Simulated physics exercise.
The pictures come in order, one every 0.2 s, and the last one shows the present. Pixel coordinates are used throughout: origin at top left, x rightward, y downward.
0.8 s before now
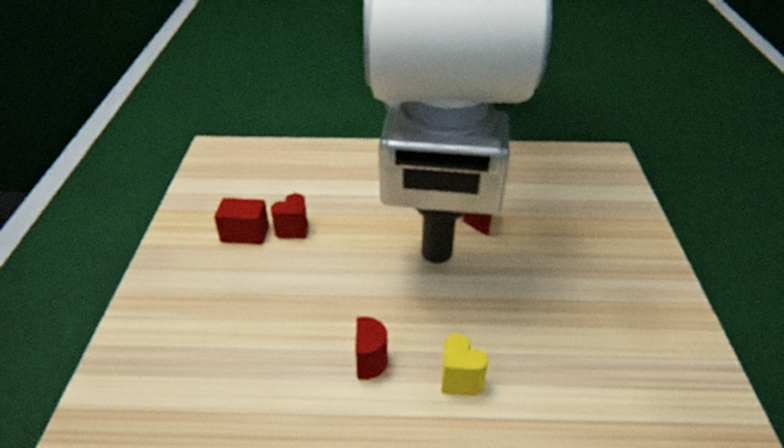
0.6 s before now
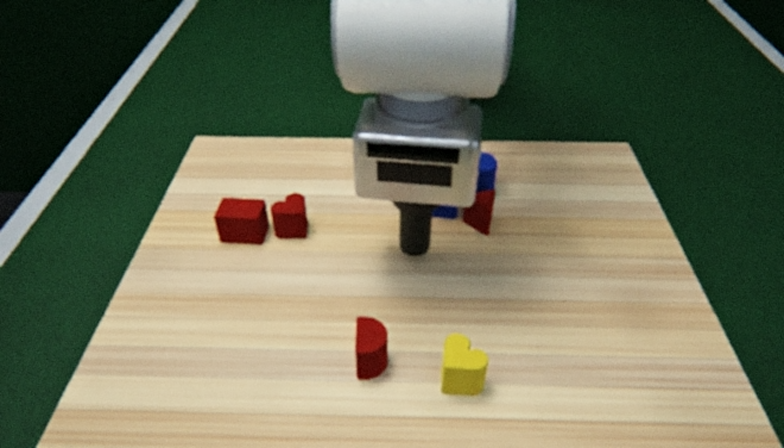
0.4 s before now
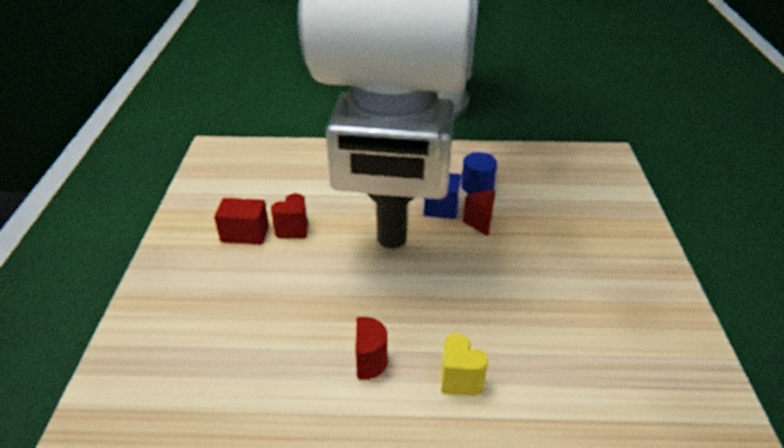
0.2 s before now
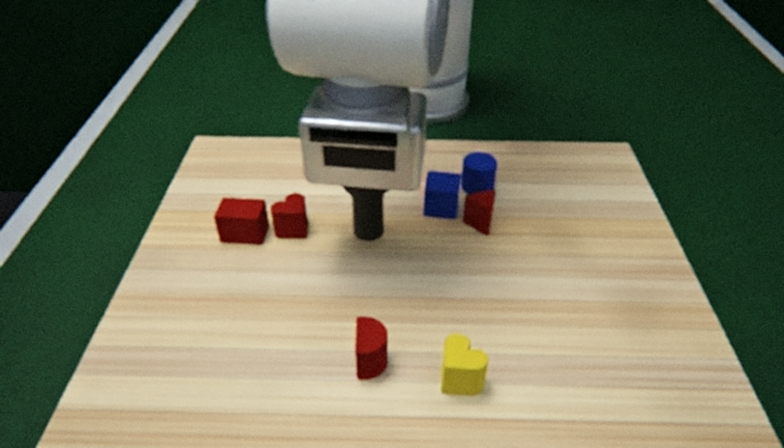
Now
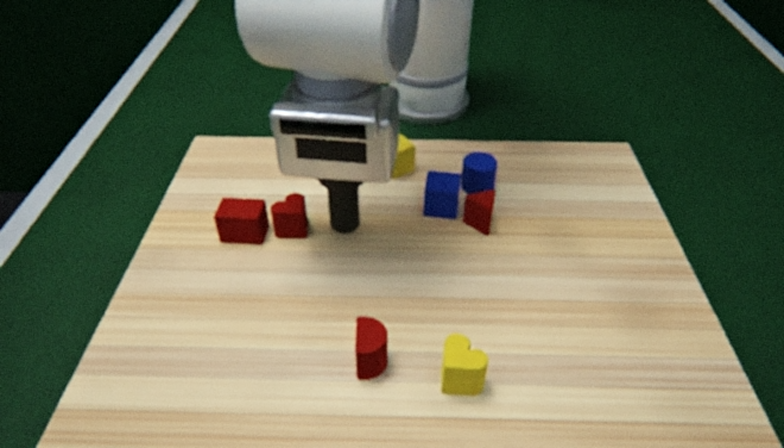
A white robot arm with a dark peg moved steadily left and slightly away across a wooden board, revealing blue and yellow blocks behind it, while all the blocks stayed still.
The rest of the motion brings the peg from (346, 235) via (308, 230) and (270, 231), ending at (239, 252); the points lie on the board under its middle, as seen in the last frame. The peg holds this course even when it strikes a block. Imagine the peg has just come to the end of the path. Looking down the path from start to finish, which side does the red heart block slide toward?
Taking start-to-end as forward, the block's sideways shift goes to the right.
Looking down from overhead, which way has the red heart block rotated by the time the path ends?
Seen from above, its turn is clockwise.
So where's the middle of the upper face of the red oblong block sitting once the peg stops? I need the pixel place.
It sits at (201, 205).
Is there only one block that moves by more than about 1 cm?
That would be a no.
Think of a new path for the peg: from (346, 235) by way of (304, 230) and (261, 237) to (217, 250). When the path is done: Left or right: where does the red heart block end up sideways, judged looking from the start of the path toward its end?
Towards the right-hand side.
The first path, step by step. One third of the way, peg at (305, 219); red oblong block at (231, 207); red heart block at (274, 201).
Two thirds of the way, peg at (267, 220); red oblong block at (202, 205), turned 60° anticlockwise; red heart block at (243, 194), turned 45° clockwise.
At the end, peg at (236, 240); red oblong block at (201, 205), turned 60° anticlockwise; red heart block at (242, 194), turned 50° clockwise.
